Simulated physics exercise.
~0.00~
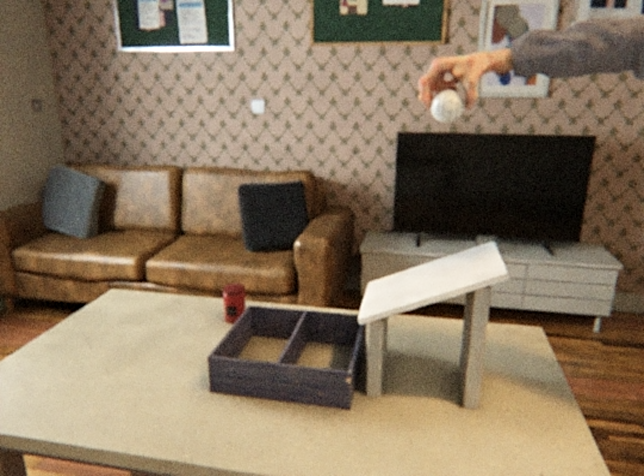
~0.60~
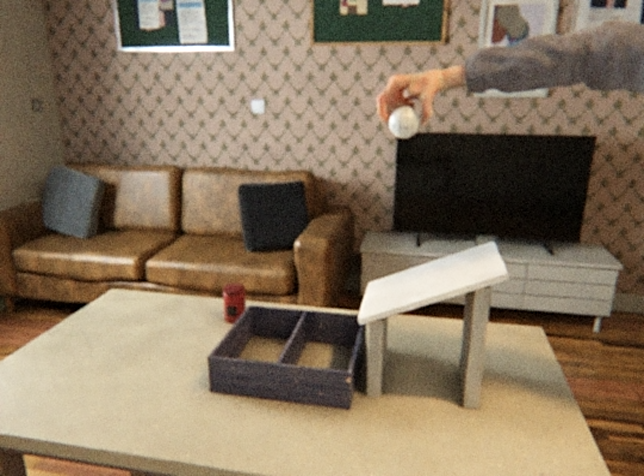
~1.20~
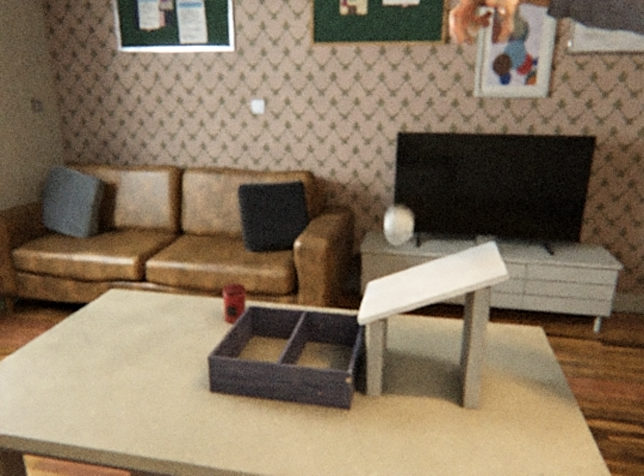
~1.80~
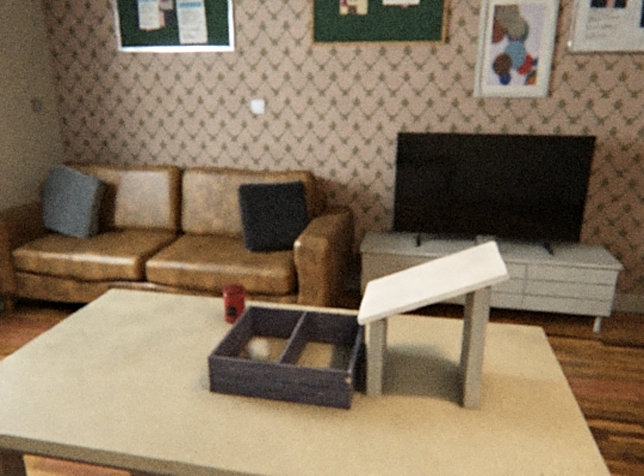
A white ball drops from a hand above a slanted board into the tray's farther bay.
